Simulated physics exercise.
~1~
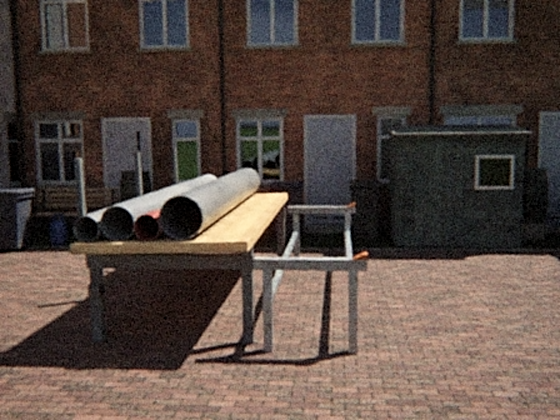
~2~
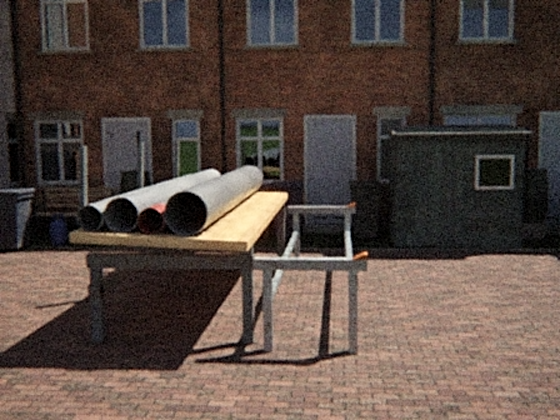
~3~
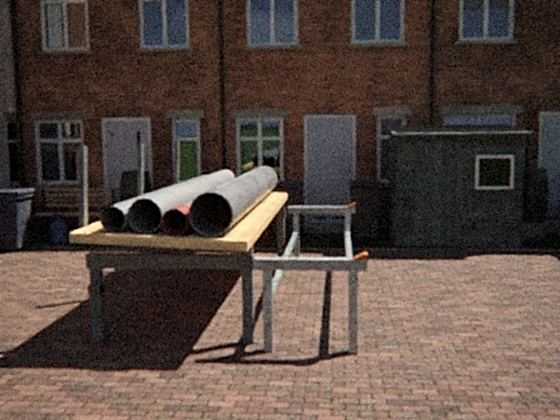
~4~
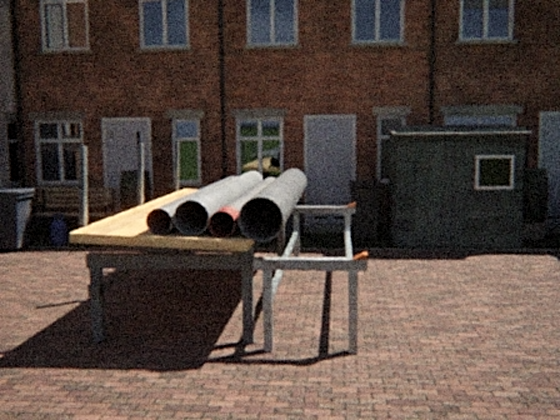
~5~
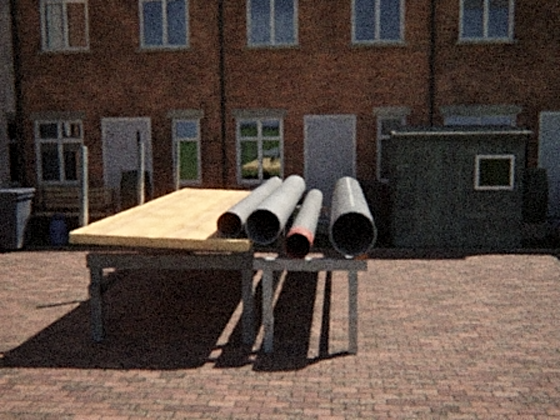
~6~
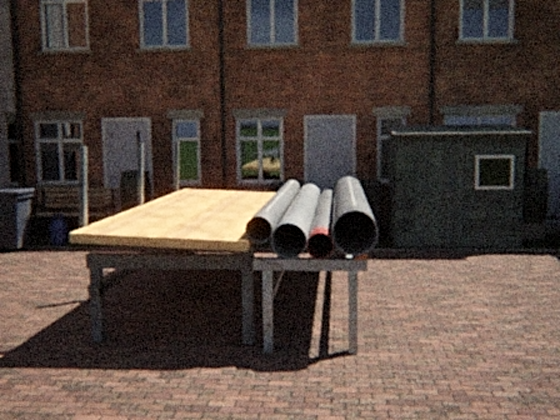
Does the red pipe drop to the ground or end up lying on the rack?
The red pipe ends up lying on the rack, in among the other pipes.
